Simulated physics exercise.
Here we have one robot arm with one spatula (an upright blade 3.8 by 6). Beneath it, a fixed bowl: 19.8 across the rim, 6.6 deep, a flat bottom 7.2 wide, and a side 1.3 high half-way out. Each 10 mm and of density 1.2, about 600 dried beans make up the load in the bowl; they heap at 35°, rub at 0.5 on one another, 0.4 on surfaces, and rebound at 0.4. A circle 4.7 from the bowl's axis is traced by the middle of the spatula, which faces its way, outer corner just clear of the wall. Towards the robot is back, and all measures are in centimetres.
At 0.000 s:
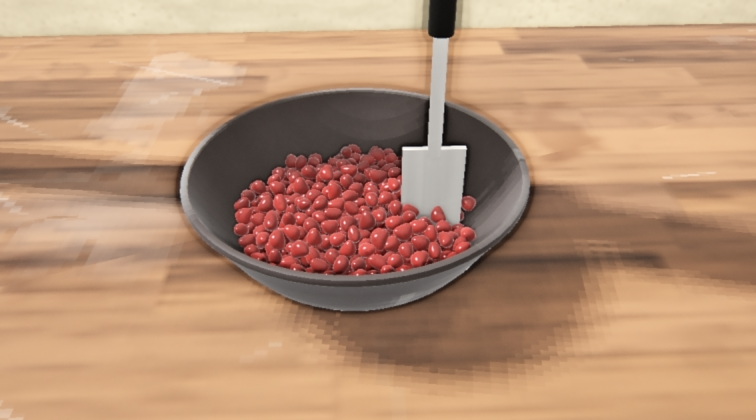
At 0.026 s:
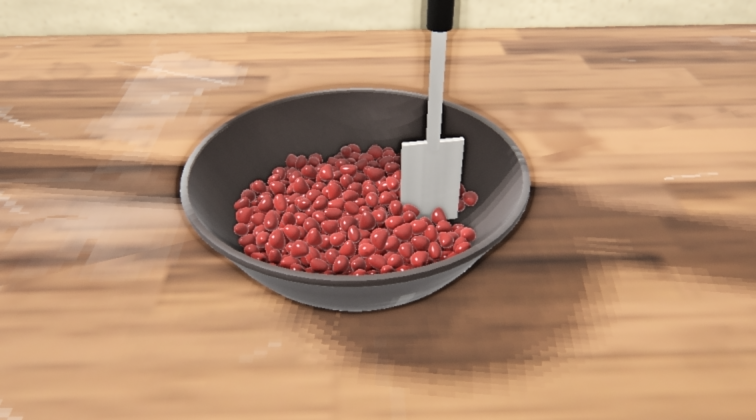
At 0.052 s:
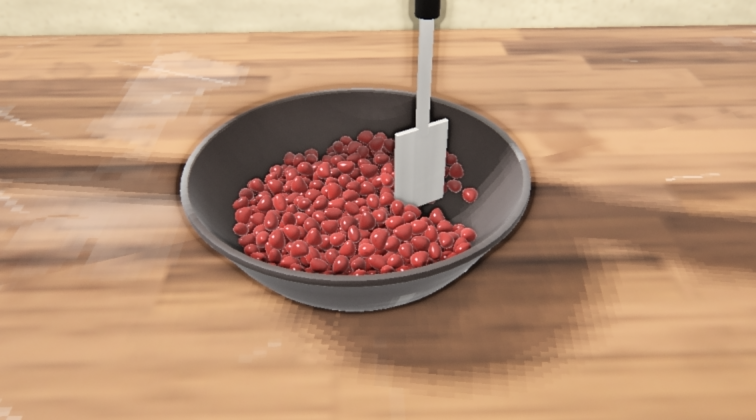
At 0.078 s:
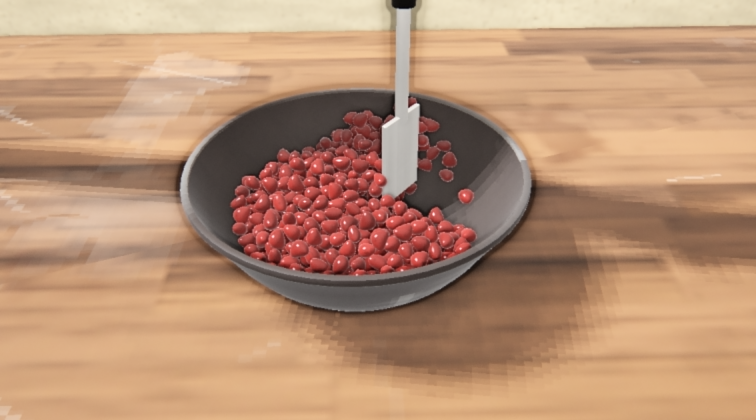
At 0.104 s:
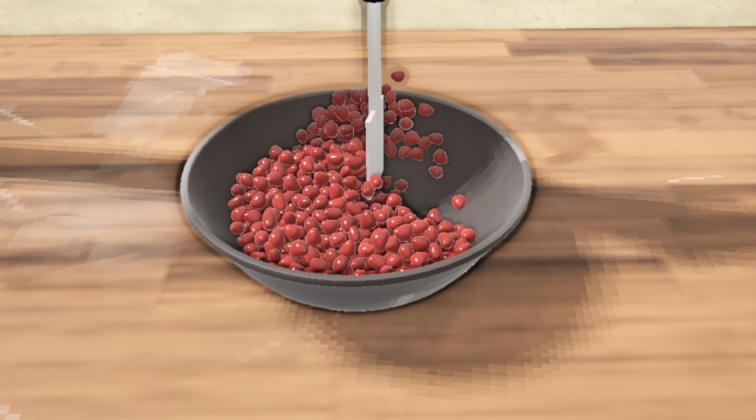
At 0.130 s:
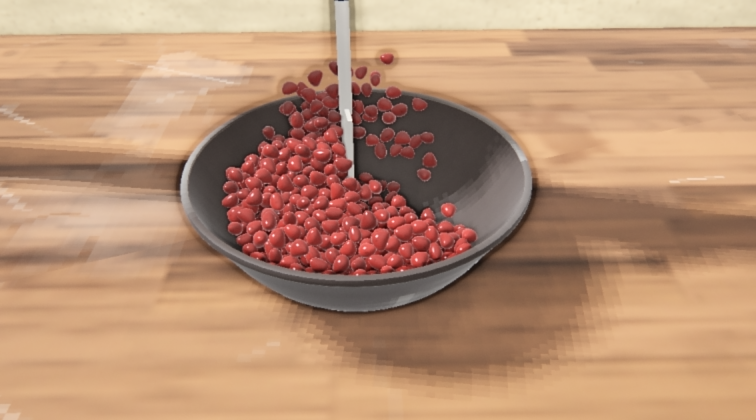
On a wooden counter, a white spatula with a black handle stands in a dark bowl of red beans, then sweeps back and left while turning edge-on, pushing beans up at the back, some rising above the rim.
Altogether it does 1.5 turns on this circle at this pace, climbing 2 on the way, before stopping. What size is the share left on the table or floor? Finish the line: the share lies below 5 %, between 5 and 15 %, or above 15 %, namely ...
... above 15 %.
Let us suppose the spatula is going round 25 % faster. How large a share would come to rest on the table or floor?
That would be some 35 percent.
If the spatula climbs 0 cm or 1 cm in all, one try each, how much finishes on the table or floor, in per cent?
Near 35 in a hundred, then 30 in a hundred.
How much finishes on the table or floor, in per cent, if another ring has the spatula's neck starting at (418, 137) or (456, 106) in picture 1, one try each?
Near 10 per cent and near 10 per cent, in that order.
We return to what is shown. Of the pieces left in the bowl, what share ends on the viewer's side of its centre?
50 %.
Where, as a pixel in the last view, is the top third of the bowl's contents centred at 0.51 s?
Near (399, 185).
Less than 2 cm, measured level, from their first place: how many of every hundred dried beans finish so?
20 %.
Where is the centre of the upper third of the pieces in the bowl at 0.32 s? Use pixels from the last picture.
(370, 246), roughly.
After 0.32 s, 268° round, highest piece 13 above the table; 523 in the bowl, 25 on the table or floor, 48 in flight or on the tool.
After 0.51 s, 77° round, highest piece 8 above the table; 475 in the bowl, 112 on the table or floor, 9 in flight or on the tool.
After 0.80 s, 180° round, highest piece 6 above the table; 472 in the bowl, 124 on the table or floor.
After 1.50 s, 180° round, highest piece 6 above the table; 472 in the bowl, 124 on the table or floor.
At rest, 472 in the bowl, 124 on the table or floor. That is 21 % on the table or floor.
